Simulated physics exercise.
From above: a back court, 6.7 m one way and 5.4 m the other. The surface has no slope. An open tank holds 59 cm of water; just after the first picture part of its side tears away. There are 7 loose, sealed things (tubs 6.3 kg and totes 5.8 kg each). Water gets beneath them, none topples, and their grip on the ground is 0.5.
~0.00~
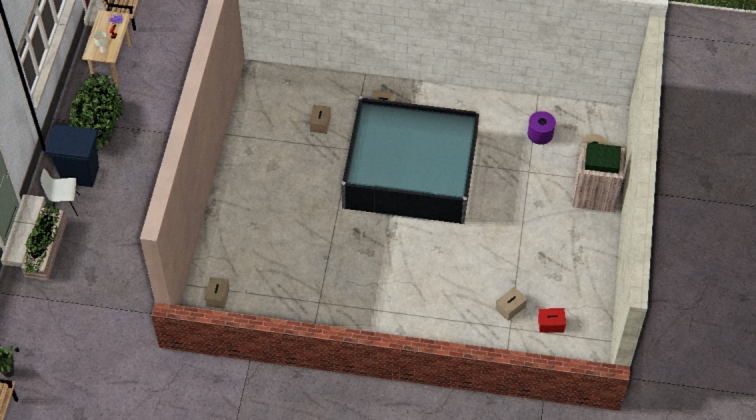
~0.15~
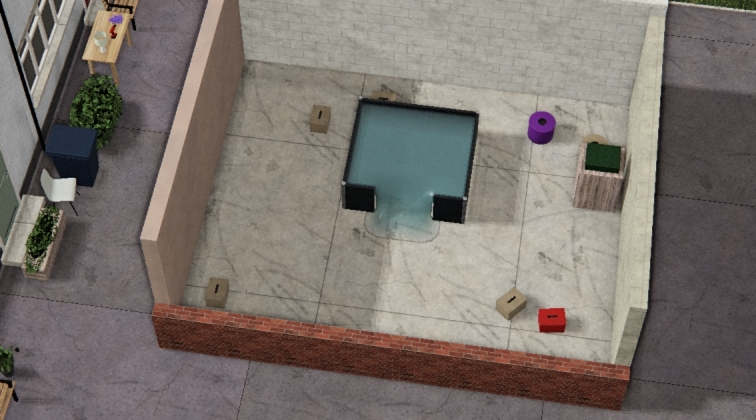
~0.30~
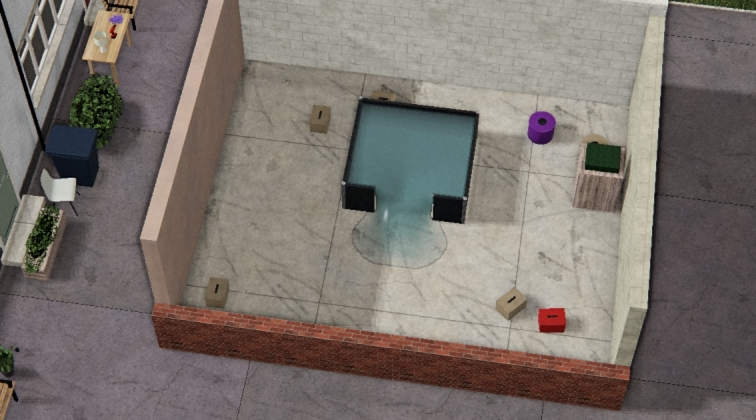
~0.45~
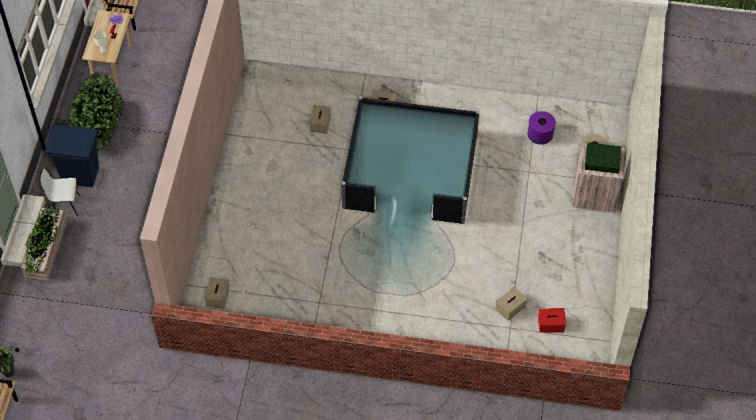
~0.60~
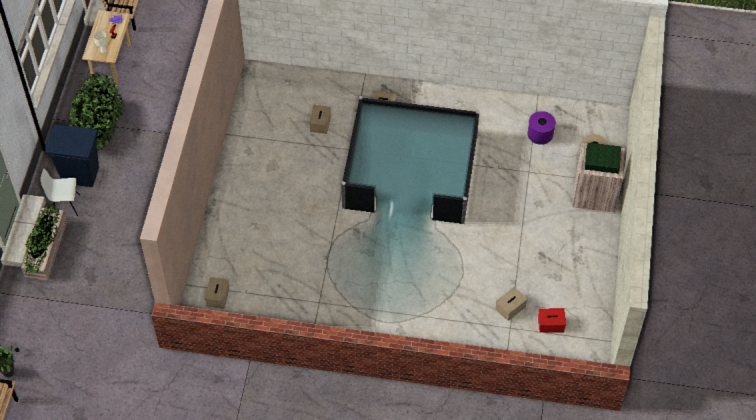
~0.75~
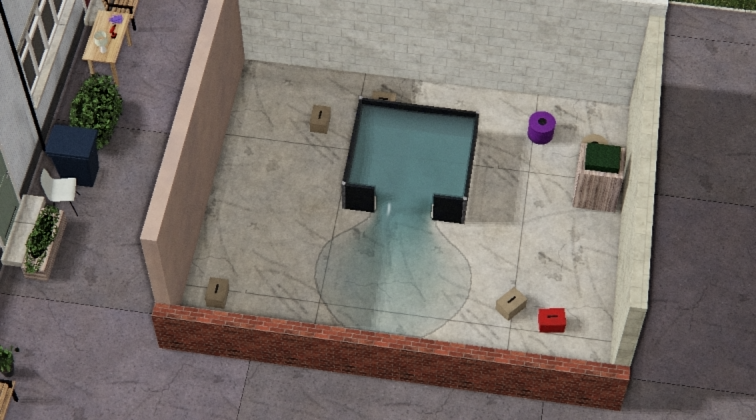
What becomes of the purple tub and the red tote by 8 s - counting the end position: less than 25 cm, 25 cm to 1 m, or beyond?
The purple tub barely shifts, the red tote travels far.
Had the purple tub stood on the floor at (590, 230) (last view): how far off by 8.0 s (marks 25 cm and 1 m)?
It gets carried off.
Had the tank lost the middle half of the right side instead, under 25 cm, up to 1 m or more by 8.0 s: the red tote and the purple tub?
Then the red tote travels far, the purple tub ends far away.
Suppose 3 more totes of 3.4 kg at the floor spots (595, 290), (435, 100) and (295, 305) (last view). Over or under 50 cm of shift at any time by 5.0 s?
In that order: More, less, more.
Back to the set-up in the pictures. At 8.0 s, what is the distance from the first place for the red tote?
About 250 cm.
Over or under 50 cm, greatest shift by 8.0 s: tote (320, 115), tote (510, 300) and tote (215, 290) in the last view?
In turn: Under, past it, past it.
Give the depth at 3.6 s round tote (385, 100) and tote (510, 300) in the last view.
Roughly 0 and 4 cm.
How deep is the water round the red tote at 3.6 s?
About 5 cm.
After 1.6 s the purple tub is near (542, 122), 0.0 m from its start, aground; the red tote is near (553, 317), 0.0 m from its start, aground; 0 afloat.
After 3.6 s the purple tub is near (542, 122), 0.0 m from its start, aground; the red tote is near (574, 292), 0.6 m from its start, aground; 0 afloat.
After 5.6 s the purple tub is near (542, 122), 0.0 m from its start, aground; the red tote is near (555, 217), 1.8 m from its start, afloat; 1 afloat.
After 8.0 s the purple tub is near (542, 122), 0.0 m from its start, aground; the red tote is near (480, 200), 2.4 m from its start, afloat; 1 afloat.
